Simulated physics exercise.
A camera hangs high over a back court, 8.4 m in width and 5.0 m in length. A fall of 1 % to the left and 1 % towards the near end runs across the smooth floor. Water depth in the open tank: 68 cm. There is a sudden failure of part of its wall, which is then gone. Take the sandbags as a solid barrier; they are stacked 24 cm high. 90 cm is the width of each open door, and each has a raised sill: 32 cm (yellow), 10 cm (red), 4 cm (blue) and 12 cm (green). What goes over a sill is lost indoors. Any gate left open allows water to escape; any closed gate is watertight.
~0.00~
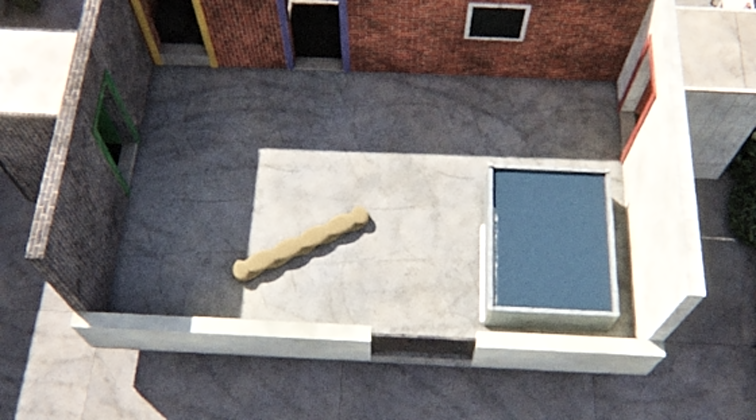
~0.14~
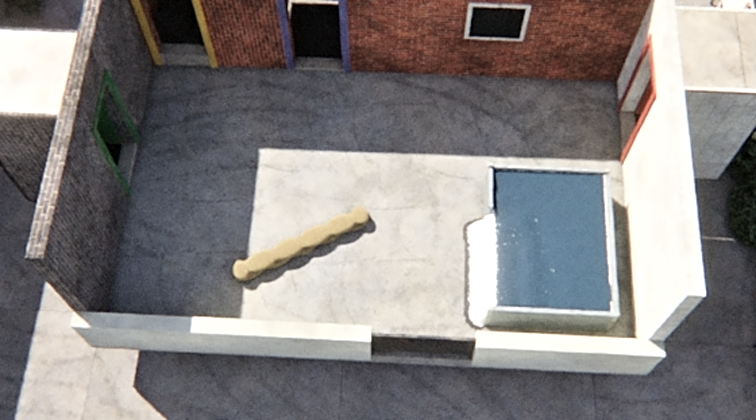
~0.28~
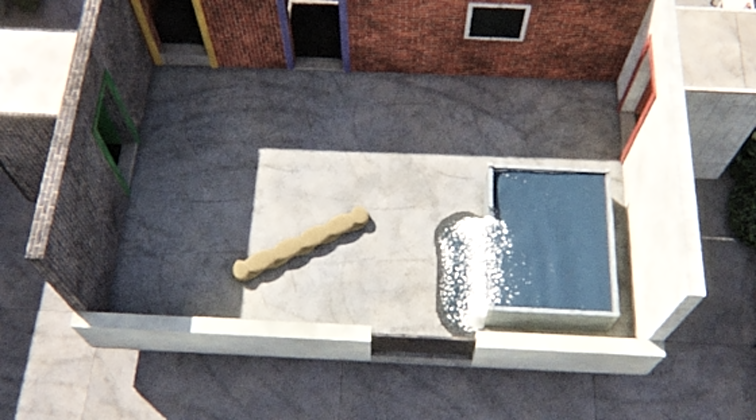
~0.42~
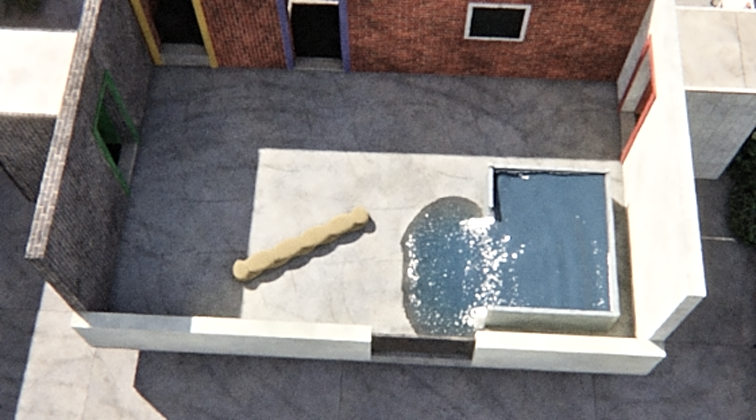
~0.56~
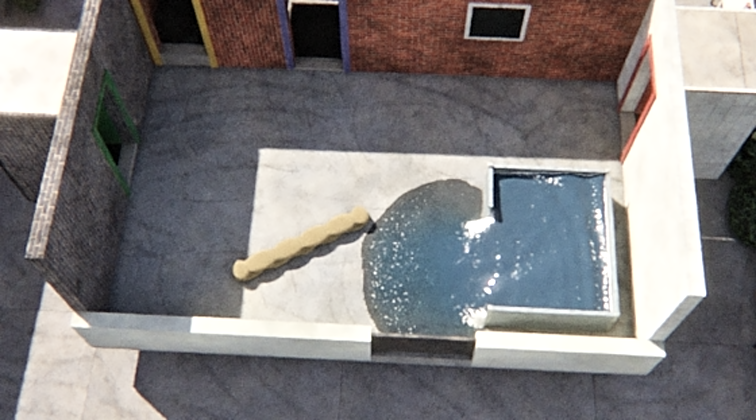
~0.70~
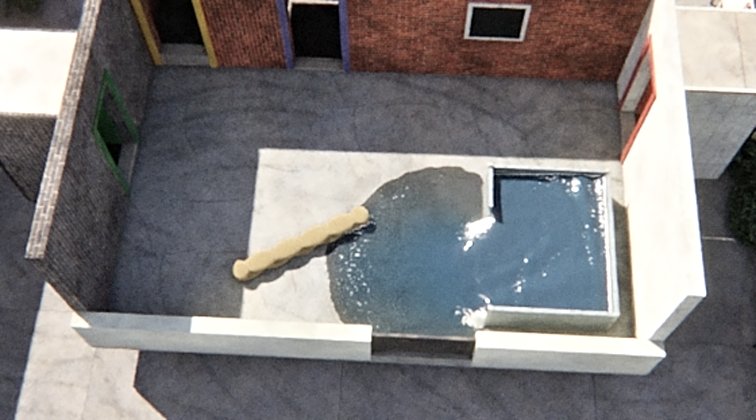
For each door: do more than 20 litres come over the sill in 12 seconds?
One by one: The yellow door falls short of the limit. The red door falls short of the limit. The blue door surpasses the limit. The green door falls short of the limit.
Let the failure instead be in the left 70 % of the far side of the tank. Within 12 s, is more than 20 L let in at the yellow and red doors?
Yellow: Within limit; red: Beyond limit.
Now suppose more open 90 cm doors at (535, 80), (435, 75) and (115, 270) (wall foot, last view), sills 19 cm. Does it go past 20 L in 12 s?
Check each in turn: The first fails, the second fails, the third succeeds.
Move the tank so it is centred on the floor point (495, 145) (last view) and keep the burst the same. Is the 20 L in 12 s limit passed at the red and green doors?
Red: Within limit; green: Too much.
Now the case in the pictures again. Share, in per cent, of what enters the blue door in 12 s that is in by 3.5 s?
0 per cent, roughly.
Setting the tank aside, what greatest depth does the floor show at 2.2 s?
About 57 cm.
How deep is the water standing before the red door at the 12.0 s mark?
The depth there is near 10.0 cm.
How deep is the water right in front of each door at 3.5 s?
Depths: Yellow door 4 cm, red door 0 cm, blue door 6 cm, green door 10 cm.
After 1.4 s water covers 30 % of the floor and is deepest (34 cm) near (477, 302); yellow door not reached, red door not reached, blue door not reached, green door not reached.
After 2.2 s water covers 40 % of the floor and is deepest (57 cm) near (105, 328); yellow door not reached, red door not reached, blue door not reached, green door not reached.
After 3.5 s water covers 60 % of the floor and is deepest (44 cm) near (105, 328); yellow door 4 cm at the sill, 0 L in, red door not reached, blue door 6 cm at the sill, 1 L in, green door 10 cm at the sill, 0 L in.
After 7.0 s water covers 80 % of the floor and is deepest (19 cm) near (105, 328); yellow door 16 cm at the sill, 2 L in, red door not reached, blue door 8 cm at the sill, 33 L in, green door 8 cm at the sill, 0 L in.
After 12.0 s water covers 95 % of the floor and is deepest (16 cm) near (625, 352); yellow door 8 cm at the sill, 2 L in, red door 10 cm at the sill, 2 L in, blue door 4 cm at the sill, 48 L in, green door 11 cm at the sill, 1 L in.
